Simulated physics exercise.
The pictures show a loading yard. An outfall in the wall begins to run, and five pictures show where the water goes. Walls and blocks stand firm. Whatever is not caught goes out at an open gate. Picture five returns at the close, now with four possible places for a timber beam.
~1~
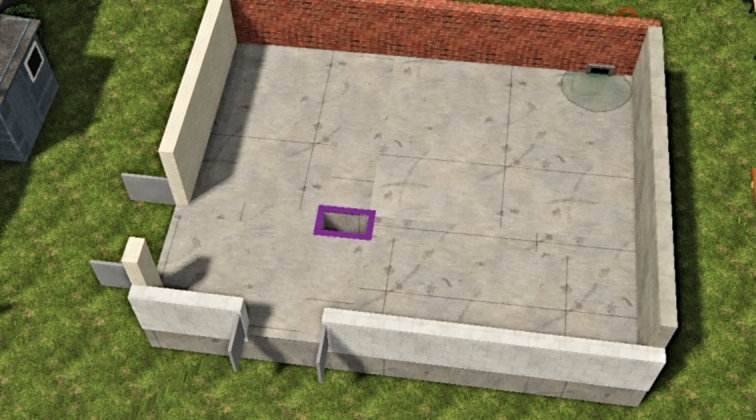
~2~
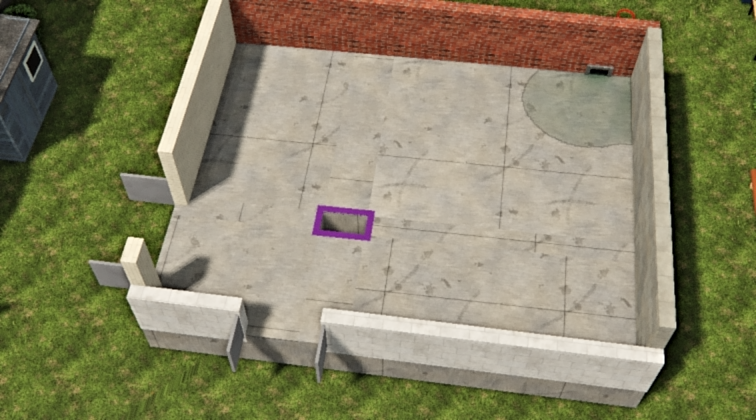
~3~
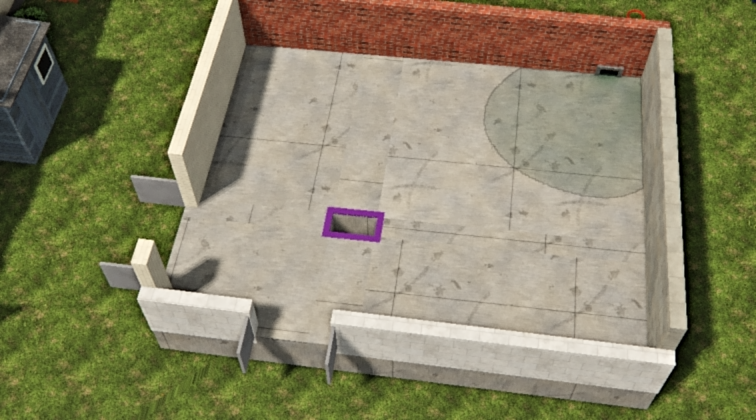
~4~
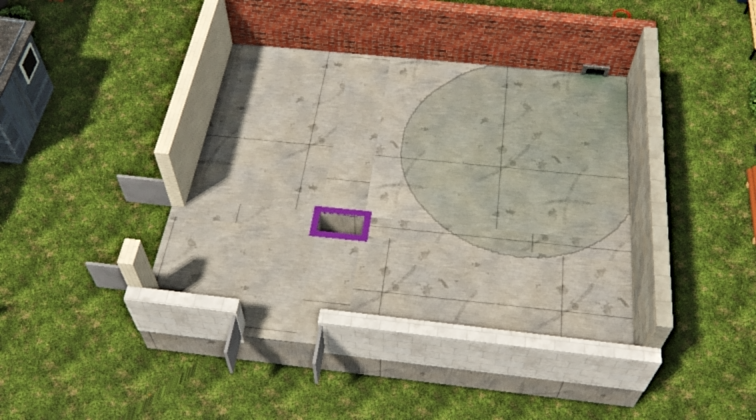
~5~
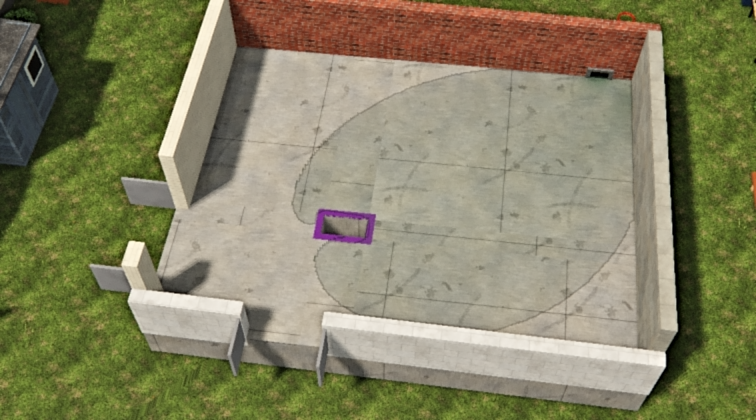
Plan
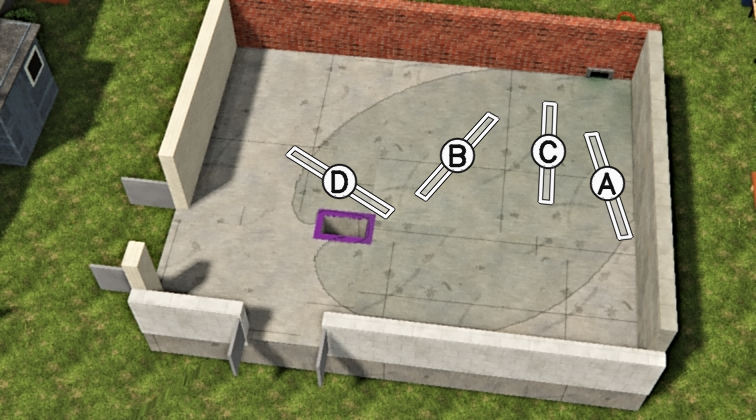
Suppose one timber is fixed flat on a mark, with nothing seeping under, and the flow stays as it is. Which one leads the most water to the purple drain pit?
Use position A.
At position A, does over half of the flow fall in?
No, it does not.
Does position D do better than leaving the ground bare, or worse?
It is worse.
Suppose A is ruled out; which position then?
The answer is B.
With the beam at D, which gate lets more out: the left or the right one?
The left one.
On the marked copy, A from (591, 134) to (625, 237); B from (421, 196) to (492, 116); C from (545, 202) to (550, 103); D from (291, 151) to (389, 213).
With A, about 22 % of the stream goes into the purple drain pit, about 78 % out by the gates.
With B, about 13 % of the stream goes into the purple drain pit, about 86 % out by the gates.
With C, about 5 % of the stream goes into the purple drain pit, about 95 % out by the gates.
With D, about 9 % of the stream goes into the purple drain pit, about 91 % out by the gates.
